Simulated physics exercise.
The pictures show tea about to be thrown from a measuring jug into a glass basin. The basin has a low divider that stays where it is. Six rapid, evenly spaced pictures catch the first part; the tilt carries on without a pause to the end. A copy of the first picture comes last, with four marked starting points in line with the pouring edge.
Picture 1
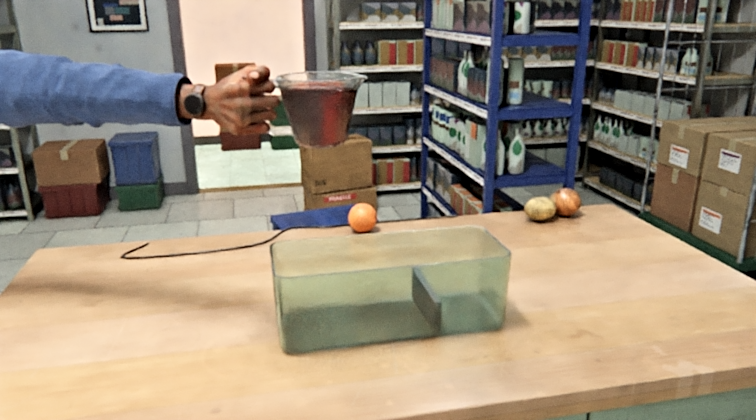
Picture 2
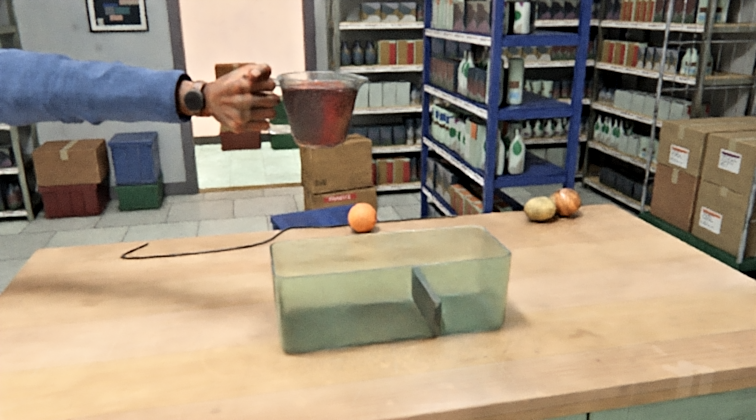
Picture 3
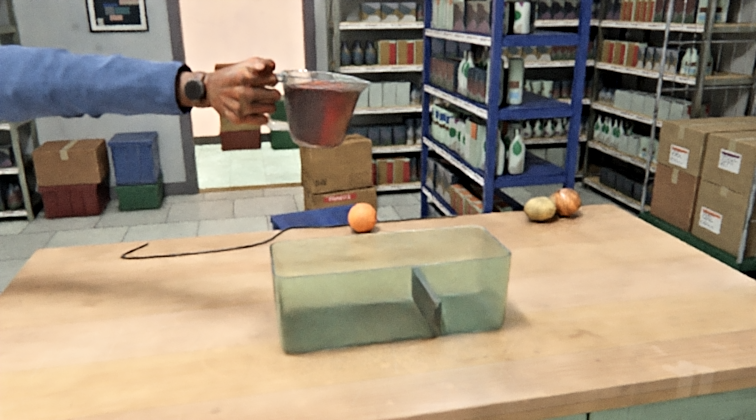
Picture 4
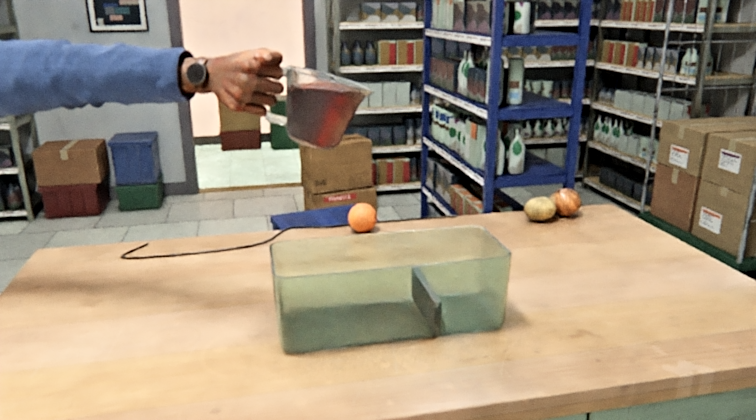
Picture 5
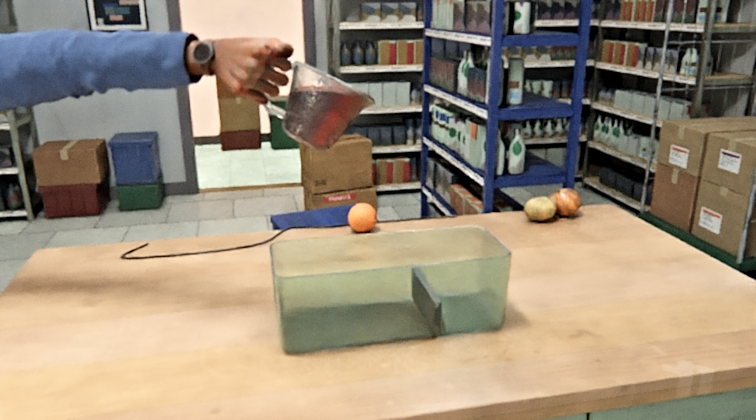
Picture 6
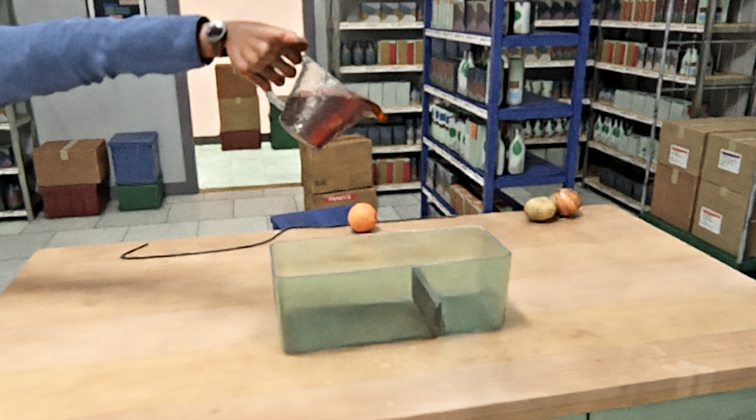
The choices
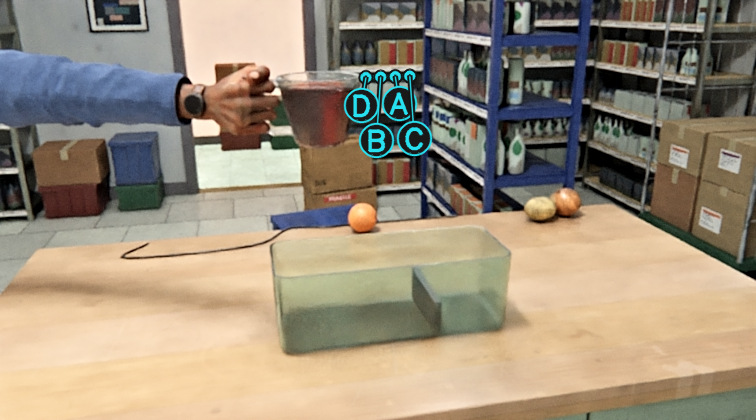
Above a glass basin on a wooden table, a hand steadily tilts a jug of reddish-brown tea rightward.
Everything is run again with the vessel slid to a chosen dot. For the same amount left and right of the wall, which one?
Place B does it best.
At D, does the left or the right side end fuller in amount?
More ends on the left.
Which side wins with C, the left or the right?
The right one.
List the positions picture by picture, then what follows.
In the first picture, upright, lip at (366, 77); basin from (280, 351) to (503, 325); top of the wall at (426, 284); nothing has left yet.
In the second picture, upright, lip at (367, 79); nothing has left yet.
In the third picture, tipped about 7°, lip at (369, 83); nothing has left yet.
In the fourth picture, tipped about 16°, lip at (372, 91); nothing has left yet.
In the fifth picture, tipped about 28°, lip at (374, 102); tea is over the lip, down to (374, 102).
In the sixth picture, tipped about 41°, lip at (374, 115); tea is over the lip, down to (381, 119).
In cyan, A at (395, 76); B at (380, 77); C at (409, 76); D at (365, 77).
With A, about 15 % ends left of the wall and 83 % right of it.
With B, about 50 % ends left of the wall and 48 % right of it.
With C, about 12 % ends left of the wall and 83 % right of it; 5 % is lost outside.
With D, about 80 % ends left of the wall and 15 % right of it; 5 % is lost outside.
